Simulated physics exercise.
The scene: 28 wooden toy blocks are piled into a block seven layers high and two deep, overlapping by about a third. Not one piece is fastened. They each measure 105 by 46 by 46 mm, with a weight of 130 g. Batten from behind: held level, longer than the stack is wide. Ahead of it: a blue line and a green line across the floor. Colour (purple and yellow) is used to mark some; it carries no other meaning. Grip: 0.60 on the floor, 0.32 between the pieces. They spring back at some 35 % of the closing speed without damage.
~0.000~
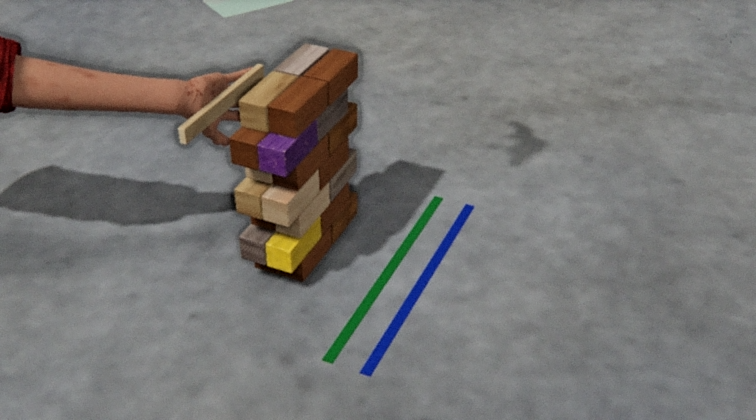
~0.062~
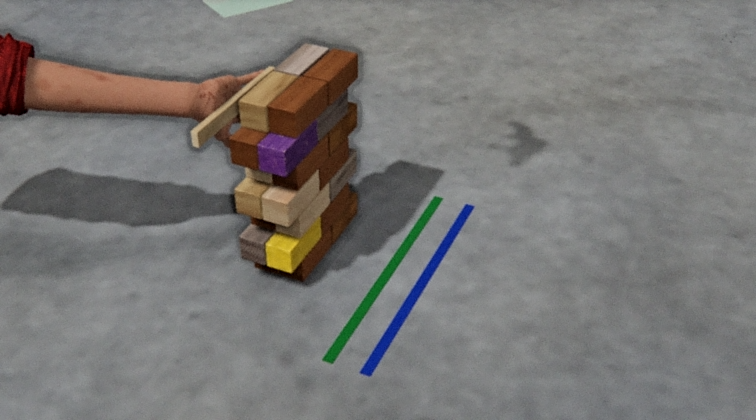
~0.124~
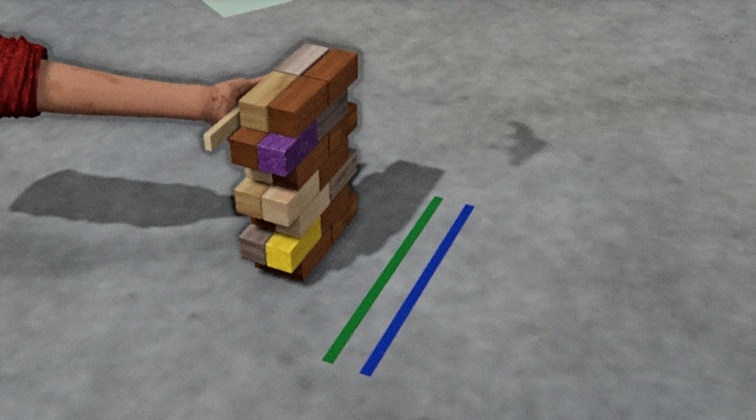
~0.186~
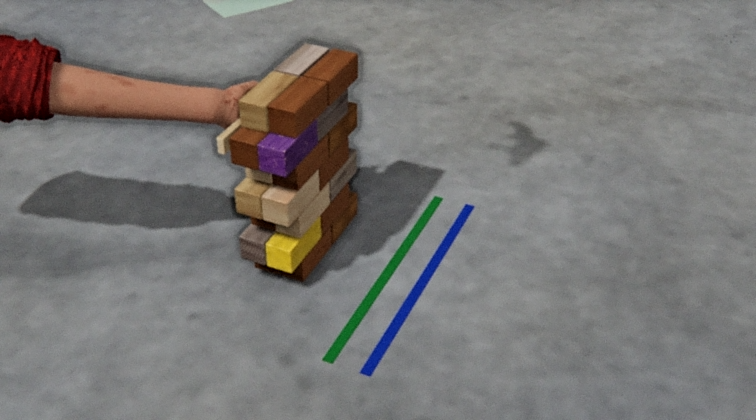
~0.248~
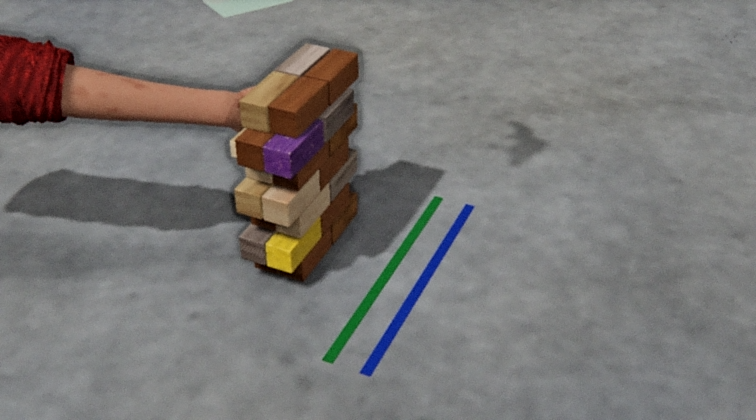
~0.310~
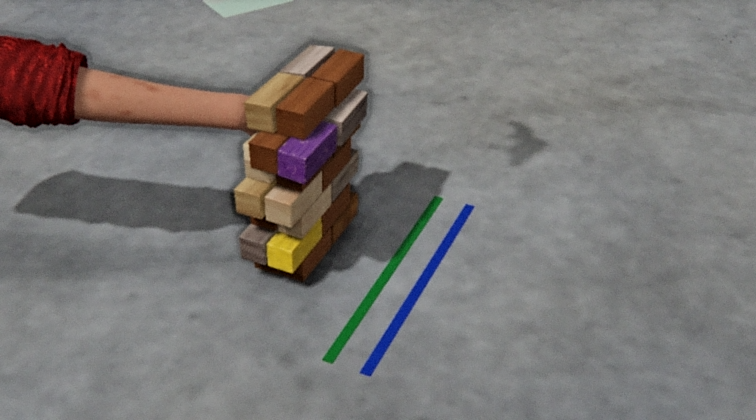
A forearm in a red sleeve reaches in from the left over a mottled grey floor, seen from above at an angle by a still camera. It holds a pale wooden strip beside a stack of brown, tan and grey blocks, one purple and one yellow, with green and blue lines to the right. The strip slides in behind the stack and pushes the upper blocks slightly rightward, the purple one included, while the yellow one barely moves.
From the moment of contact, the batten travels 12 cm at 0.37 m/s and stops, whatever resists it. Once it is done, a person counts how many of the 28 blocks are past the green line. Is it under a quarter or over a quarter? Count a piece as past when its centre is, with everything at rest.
The count past the line is greater than a fourth.
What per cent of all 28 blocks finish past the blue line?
Share past the line: Some 25 %.
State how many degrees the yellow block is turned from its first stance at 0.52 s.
Tilt from start: Approx. 10 degrees.
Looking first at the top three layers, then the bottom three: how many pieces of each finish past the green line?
Top group: 9; bottom group: 1.
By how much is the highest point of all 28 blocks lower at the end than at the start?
I'd put it at around 9 cm.
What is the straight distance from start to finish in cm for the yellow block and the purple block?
Net displacement (cm): Yellow = 8; purple = 34.
After 0.52 s, none of the 28 blocks past the green line, 18 disturbed; purple block on its side; yellow block 12° from how it stood.
After 0.76 s, 10 of the 28 blocks past the green line; purple block 70° from how it stood, 22 cm lower; yellow block 9° from how it stood.
In the end (1.7 s), 12 of the 28 blocks past the green line; purple block on its side; yellow block on its side. That is 43 per cent. From the last view, middles, purple block near (431, 325), yellow block near (321, 284).
